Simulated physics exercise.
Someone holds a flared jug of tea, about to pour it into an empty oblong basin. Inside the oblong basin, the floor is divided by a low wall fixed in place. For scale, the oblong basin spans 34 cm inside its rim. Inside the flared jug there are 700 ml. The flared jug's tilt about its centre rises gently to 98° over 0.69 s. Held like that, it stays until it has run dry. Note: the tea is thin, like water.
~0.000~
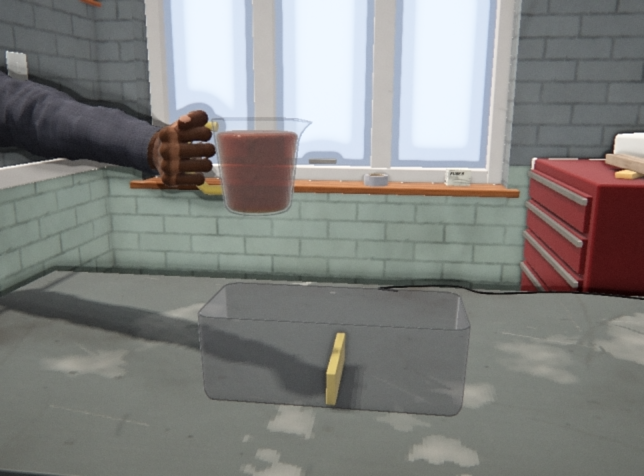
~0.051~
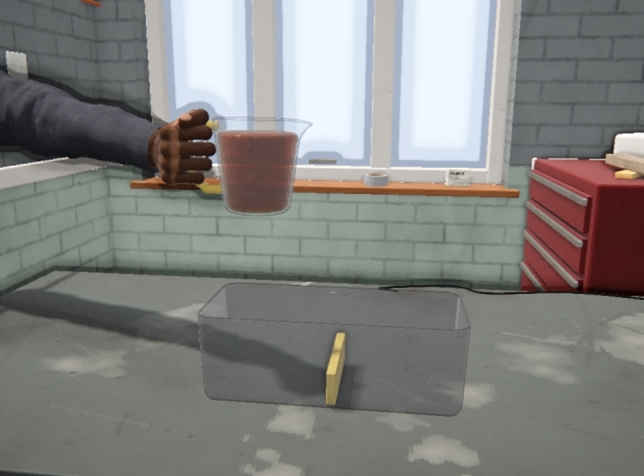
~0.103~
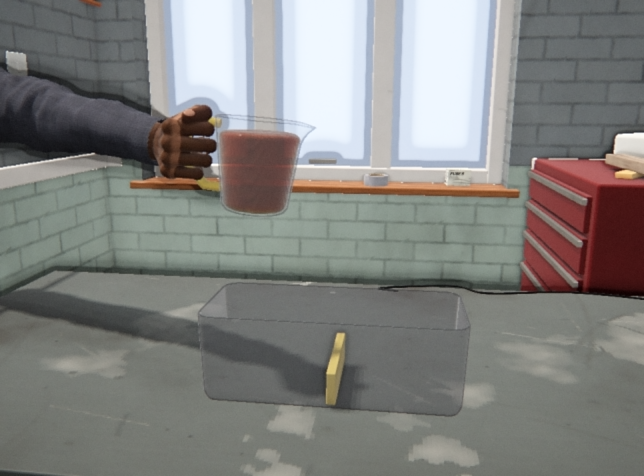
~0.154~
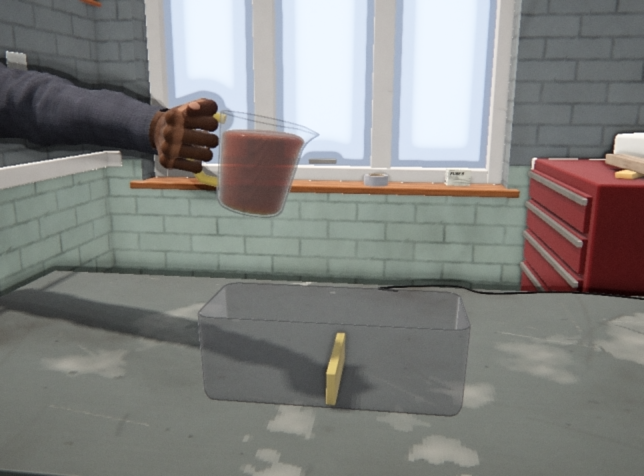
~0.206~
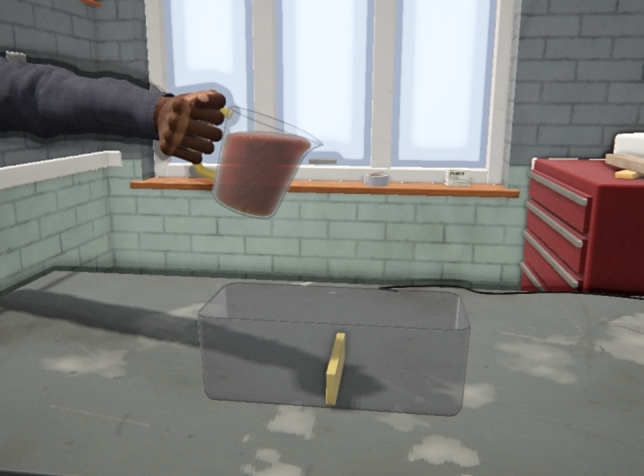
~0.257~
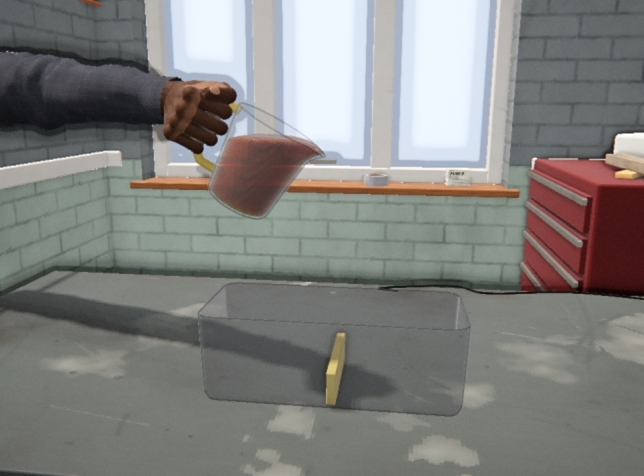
A gloved hand gradually tilts a clear jug of reddish-brown liquid rightward above an empty basin.
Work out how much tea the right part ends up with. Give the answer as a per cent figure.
I would put it at 92 per cent.
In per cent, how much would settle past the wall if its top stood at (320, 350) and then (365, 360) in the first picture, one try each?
Roughly 95 per cent, then 65 per cent.
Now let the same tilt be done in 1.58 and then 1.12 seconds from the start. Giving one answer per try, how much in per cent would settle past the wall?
Try 1: Approx. 95 %; try 2: Approx. 95 %.
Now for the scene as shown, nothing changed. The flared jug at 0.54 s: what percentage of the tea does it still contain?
Close to 58 in a hundred.
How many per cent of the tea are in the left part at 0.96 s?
4 %.
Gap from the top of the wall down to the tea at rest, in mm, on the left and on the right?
Roughly 44 mm on the left side and roughly 16 mm on the right.
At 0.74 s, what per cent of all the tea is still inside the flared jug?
I'd say some 16 per cent remains.
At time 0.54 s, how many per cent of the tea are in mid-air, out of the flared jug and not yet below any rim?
Around 32 in a hundred.
After 0.54 s the tilt is 87° and 58 per cent is still to pour, 0 is left of the wall and 11 right of it.
After 0.74 s the tilt is 98° and 16 per cent is still to pour, 2 is left of the wall and 59 right of it.
After 0.96 s the tilt is 98° and 3 per cent is still to pour, 4 is left of the wall and 86 right of it.
After 1.19 s the tilt is 98° and 0 per cent is still to pour, 5 is left of the wall and 92 right of it.
In the end 6 per cent lies left of the wall, 92 right of it and 2 outside.
